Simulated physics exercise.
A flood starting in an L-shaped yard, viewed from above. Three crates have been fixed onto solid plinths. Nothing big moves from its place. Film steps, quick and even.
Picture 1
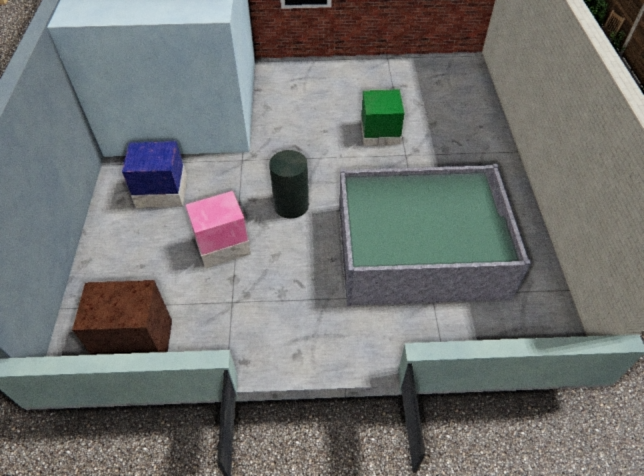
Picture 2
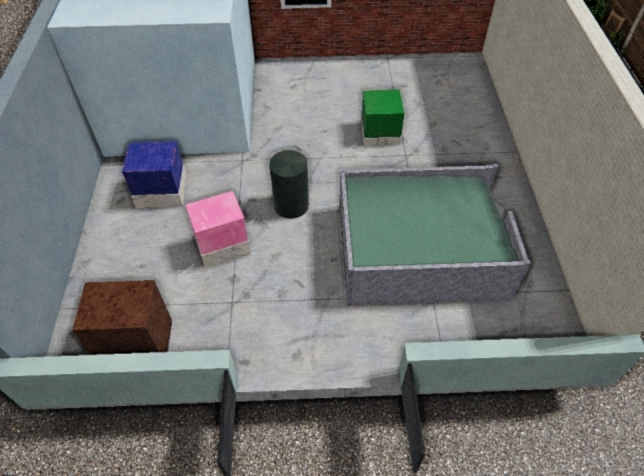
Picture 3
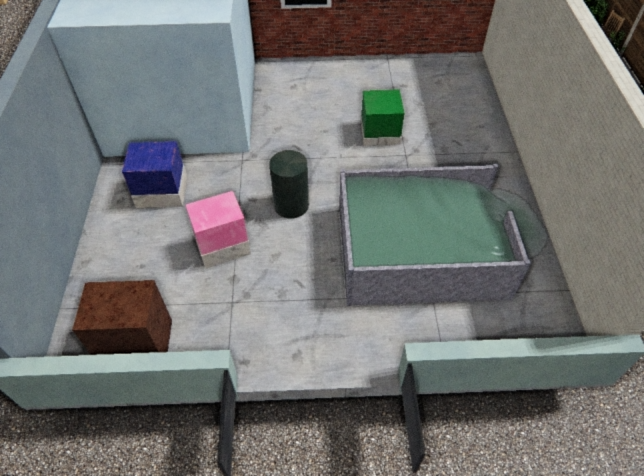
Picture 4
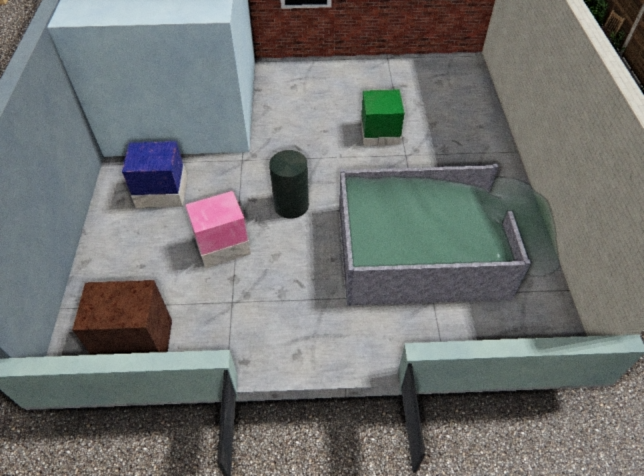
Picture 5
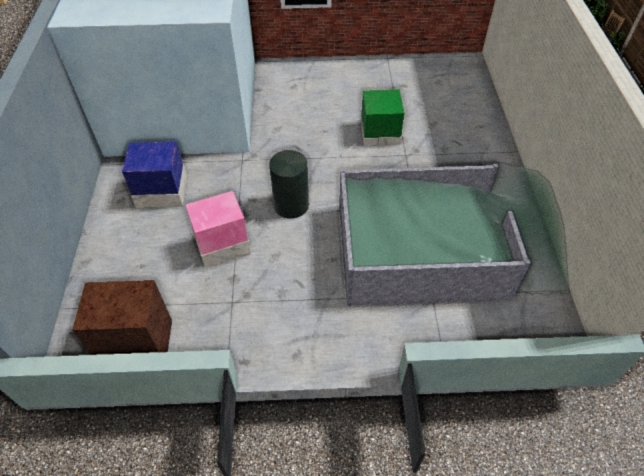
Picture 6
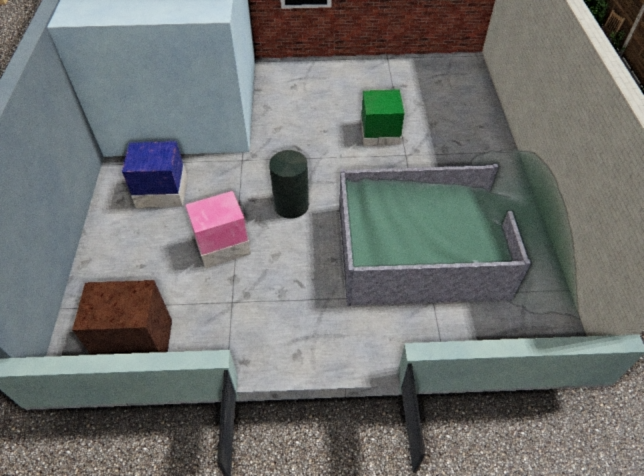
Green water poured out through a gap that opened in the right side of a stone-walled tank, then spread toward the pale right-hand wall and along it, while the coloured blocks and dark cylinder stayed still.
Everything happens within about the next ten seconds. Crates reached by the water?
In order: The green crate avoids the water. The pink crate avoids the water. The blue crate avoids the water.
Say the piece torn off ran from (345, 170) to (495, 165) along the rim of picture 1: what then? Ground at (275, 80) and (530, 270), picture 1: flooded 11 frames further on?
Submerged, waterless.
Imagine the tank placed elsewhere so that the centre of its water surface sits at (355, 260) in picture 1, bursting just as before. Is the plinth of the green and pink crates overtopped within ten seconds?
I'd expect that the green crate stays clear while the pink crate stays clear.
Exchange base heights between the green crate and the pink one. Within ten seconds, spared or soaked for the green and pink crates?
After the swap the green crate avoids the flood while the pink crate avoids the flood.
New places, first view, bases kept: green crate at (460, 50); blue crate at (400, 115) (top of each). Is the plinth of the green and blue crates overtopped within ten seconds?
So the green one gets reached and the blue one stays high and dry.
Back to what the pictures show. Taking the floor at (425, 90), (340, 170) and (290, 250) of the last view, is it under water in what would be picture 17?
Going through them in order, I'd say drenched, clear and clear.
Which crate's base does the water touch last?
Answer: The blue one.
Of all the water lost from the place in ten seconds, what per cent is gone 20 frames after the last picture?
Roughly 5 %.
A moment on, water covers 15 % of the floor; the green crate not reached, the pink crate not reached, the blue crate not reached.
Next, water covers 30 % of the floor; the green crate water round its plinth, the pink crate not reached, the blue crate not reached.
Then, water covers 50 % of the floor; the green crate water round its plinth, the pink crate not reached, the blue crate not reached.
Later, water covers 80 % of the floor; the green crate water round its plinth, the pink crate water round its plinth, the blue crate not reached.
In the end, water covers 100 % of the floor; the green crate stayed above the water, the pink crate stayed above the water, the blue crate stayed above the water.
